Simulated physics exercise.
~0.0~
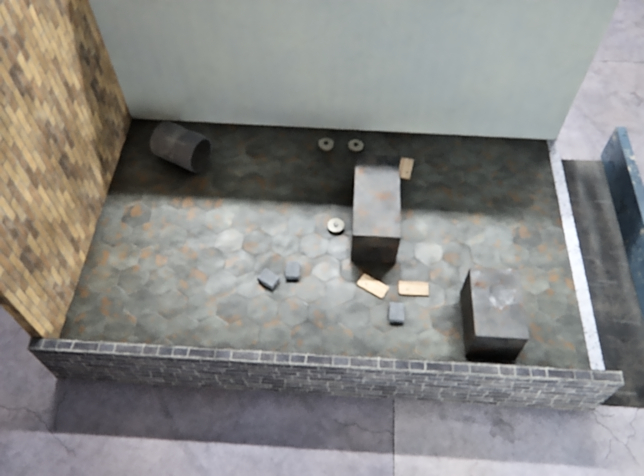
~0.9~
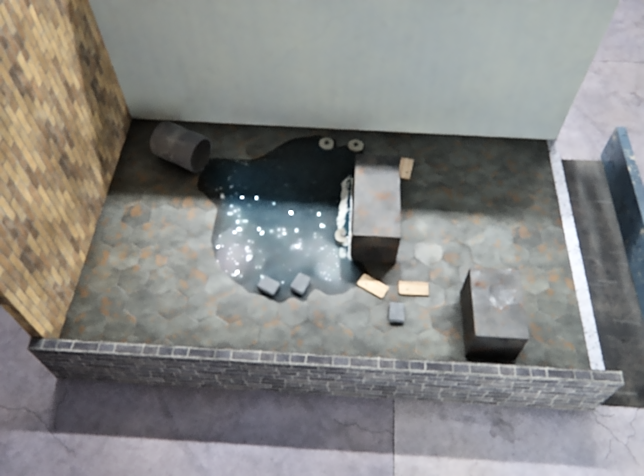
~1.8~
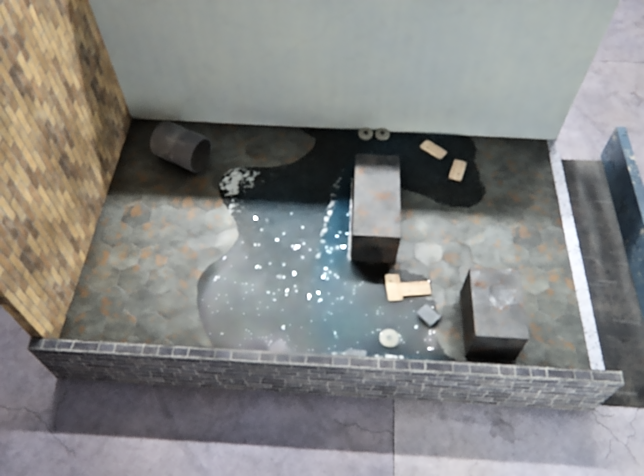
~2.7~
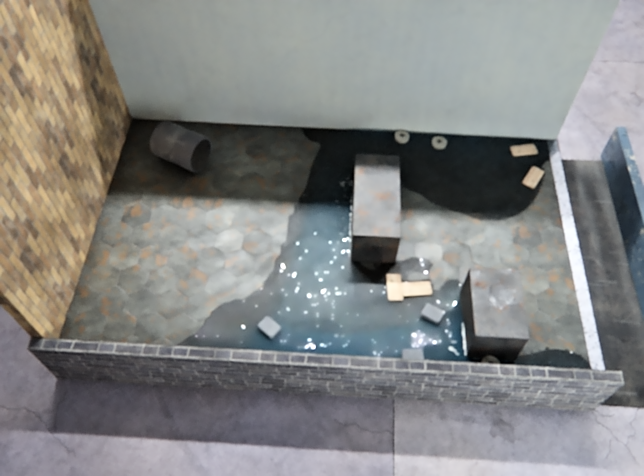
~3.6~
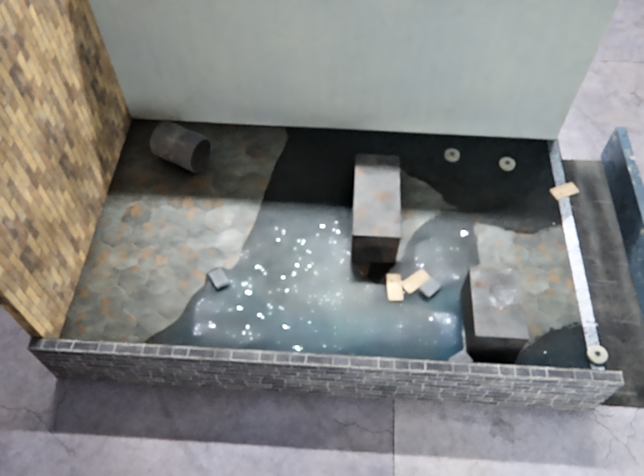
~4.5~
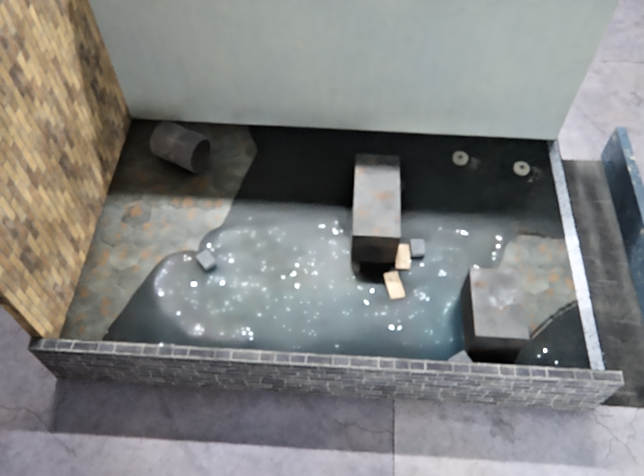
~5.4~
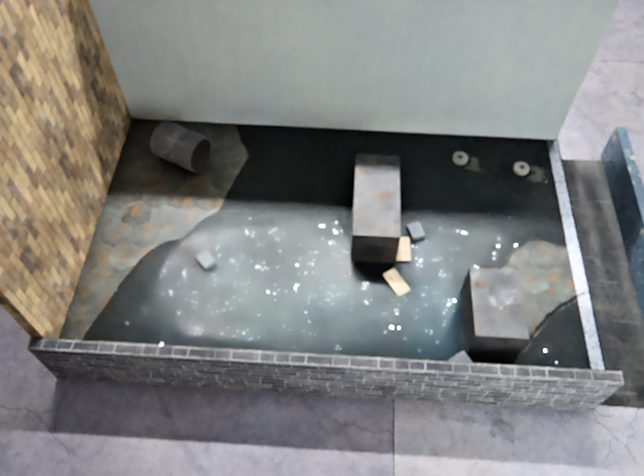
Water spreads across the tiled floor, carrying small blocks and discs right, and covers most of it.
